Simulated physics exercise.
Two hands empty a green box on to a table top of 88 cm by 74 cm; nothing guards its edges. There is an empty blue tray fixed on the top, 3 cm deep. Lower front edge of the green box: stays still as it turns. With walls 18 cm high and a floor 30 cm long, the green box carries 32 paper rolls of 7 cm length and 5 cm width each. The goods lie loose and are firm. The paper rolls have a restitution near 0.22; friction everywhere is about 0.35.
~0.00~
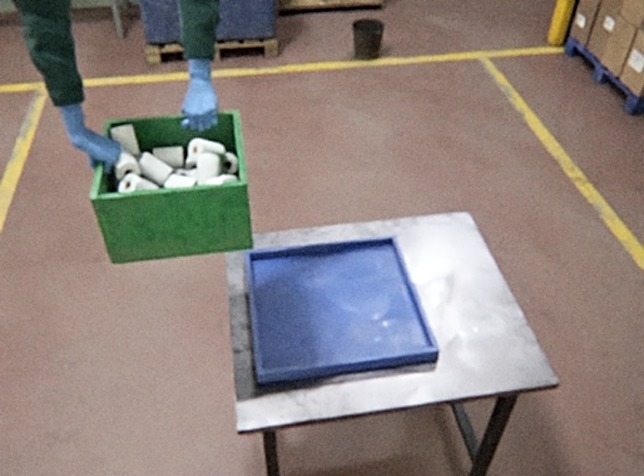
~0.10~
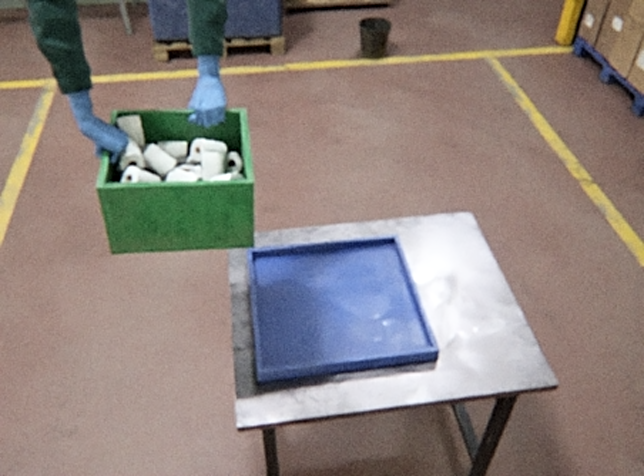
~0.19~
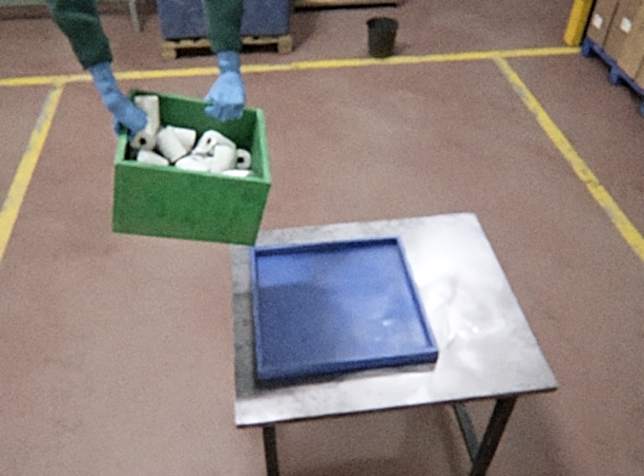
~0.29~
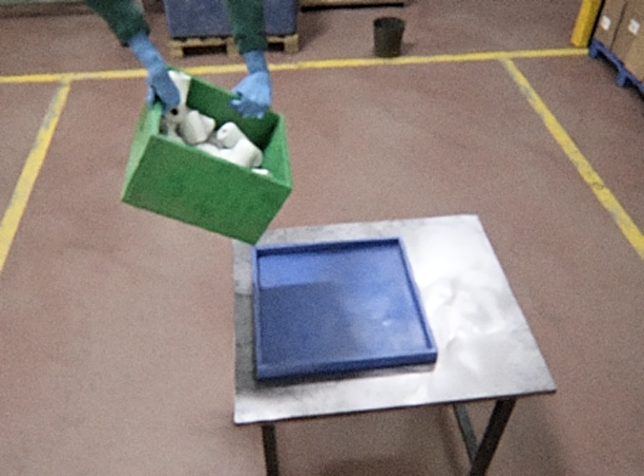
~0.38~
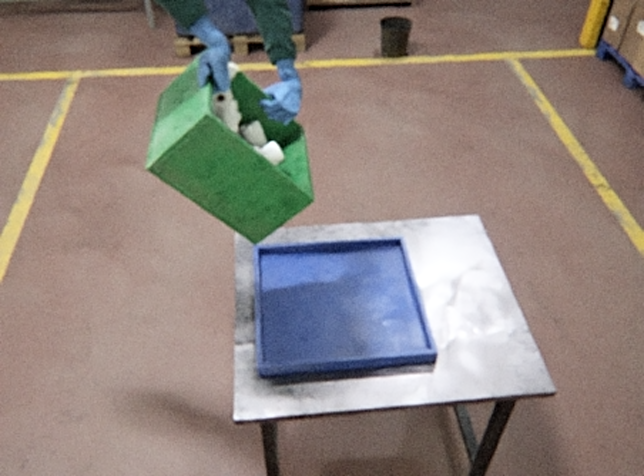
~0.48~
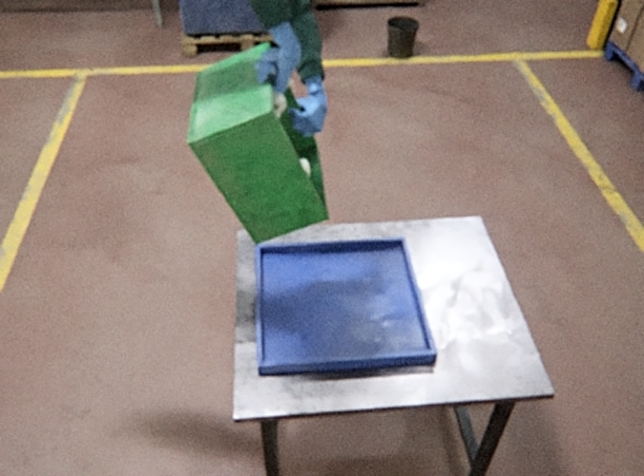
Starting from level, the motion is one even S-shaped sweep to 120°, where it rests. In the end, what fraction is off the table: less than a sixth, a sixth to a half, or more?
One sixth up to half off the table.
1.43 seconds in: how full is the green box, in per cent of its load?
Still inside: Around 0 percent.
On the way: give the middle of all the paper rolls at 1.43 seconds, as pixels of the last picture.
Roughly at pixel (387, 286).
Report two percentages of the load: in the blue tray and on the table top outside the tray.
Around 60 % in the first place and around 5 % in the second.
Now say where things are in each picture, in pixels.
In the first picture (each is followed by its nearest rim corner in this view; the camera moves round a little), green box, (97, 196); blue tray, (263, 372); 0° from level; none out.
Green box, (103, 185); 4° from level, in the second picture.
Green box, (122, 162); 15° from level, in the third picture.
Green box, (158, 135); 30° from level, in the fourth picture.
Green box, (212, 116); 49° from level, in the fifth picture.
Green box, (275, 114); blue tray, (262, 364); 68° from level; none out, in the sixth picture.
After 0.90 s, tilt 120°; 10 still in the green box, 3 in the blue tray, 4 on the table top outside the tray and 15 in the air.
After 1.43 s, tilt 120°; 17 in the blue tray, 11 on the table top outside the tray, 3 over the right end of the table and 1 over the table's other edges.
After 2.17 s, tilt 120°; 19 in the blue tray, 3 on the table top outside the tray, 6 over the right end of the table and 4 over the table's other edges.
Final count (at 3.12 s), 19 in the blue tray, 2 on the table top outside the tray, 7 over the right end of the table and 4 over the table's other edges. Asked share, 11 of 32, 34 per cent.
